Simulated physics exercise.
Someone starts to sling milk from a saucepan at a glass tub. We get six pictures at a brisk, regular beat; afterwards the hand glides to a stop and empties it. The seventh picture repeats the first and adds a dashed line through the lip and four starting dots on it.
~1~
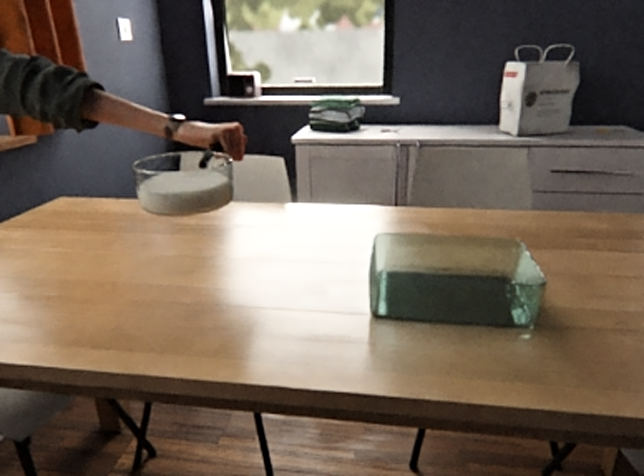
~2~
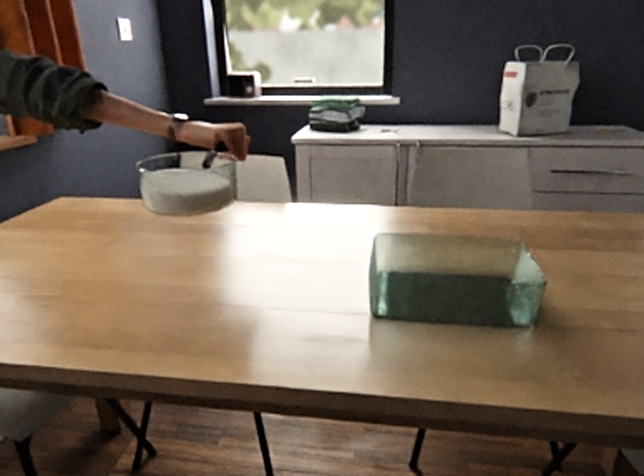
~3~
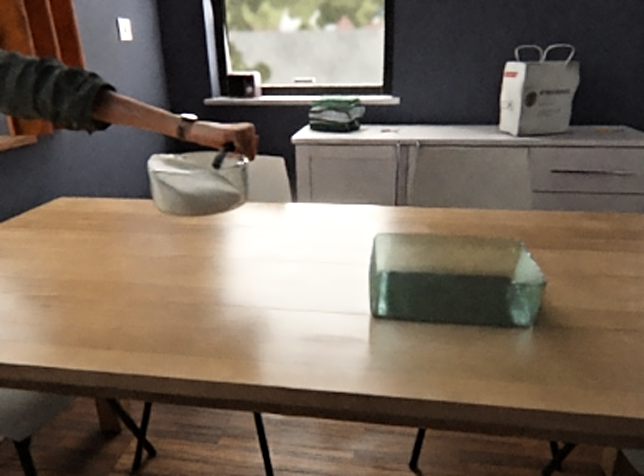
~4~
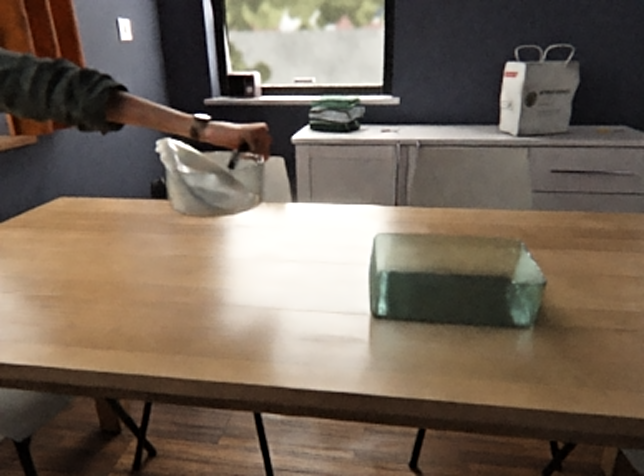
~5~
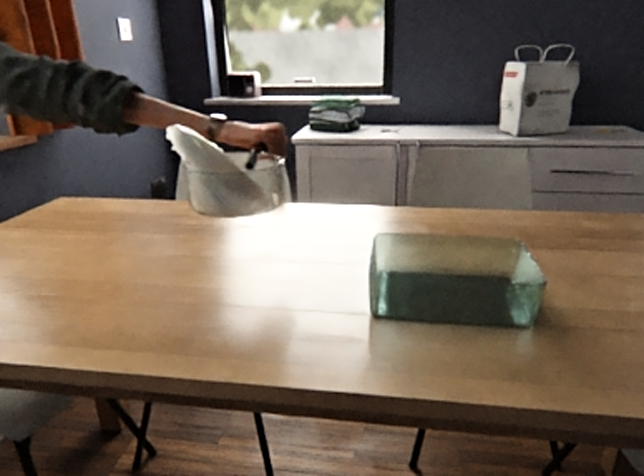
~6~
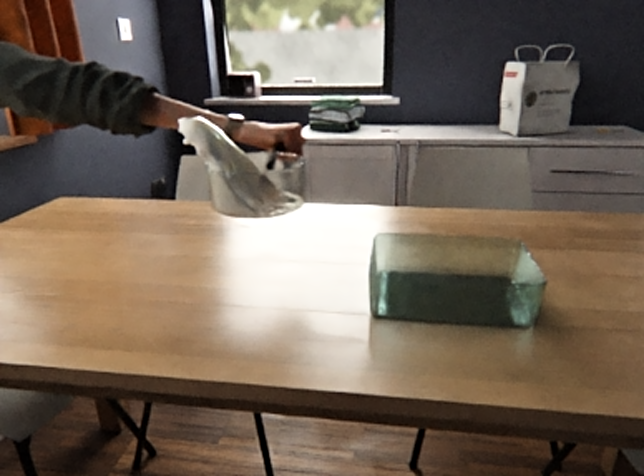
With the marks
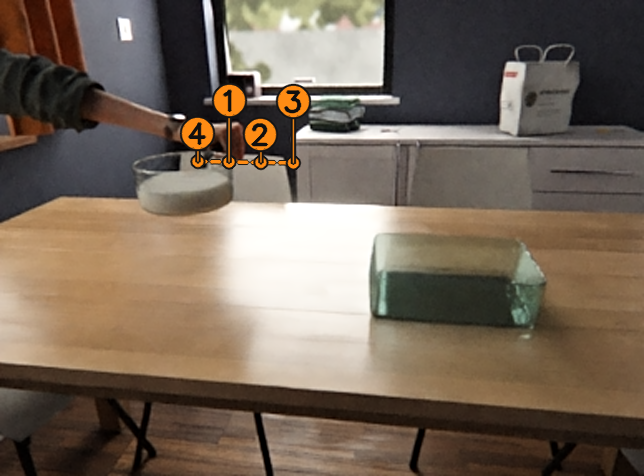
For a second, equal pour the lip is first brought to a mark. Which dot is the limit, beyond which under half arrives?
Spot 2 just does it.
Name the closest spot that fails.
That is spot 1.
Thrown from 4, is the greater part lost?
Yes, it does.
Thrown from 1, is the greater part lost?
Yes.
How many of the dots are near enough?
Two of them.
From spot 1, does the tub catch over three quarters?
No, less.
In orange, 1 at (229, 162); 2 at (260, 162); 3 at (293, 163); 4 at (197, 161).
With 1, about 30 % lands in the tub, 61 % falls short and 9 % goes beside or beyond.
With 2, about 77 % lands in the tub, 14 % falls short and 9 % goes beside or beyond.
With 3, about 70 % lands in the tub, 7 % falls short and 23 % goes beside or beyond.
With 4, about 17 % lands in the tub, 77 % falls short and 6 % goes beside or beyond.
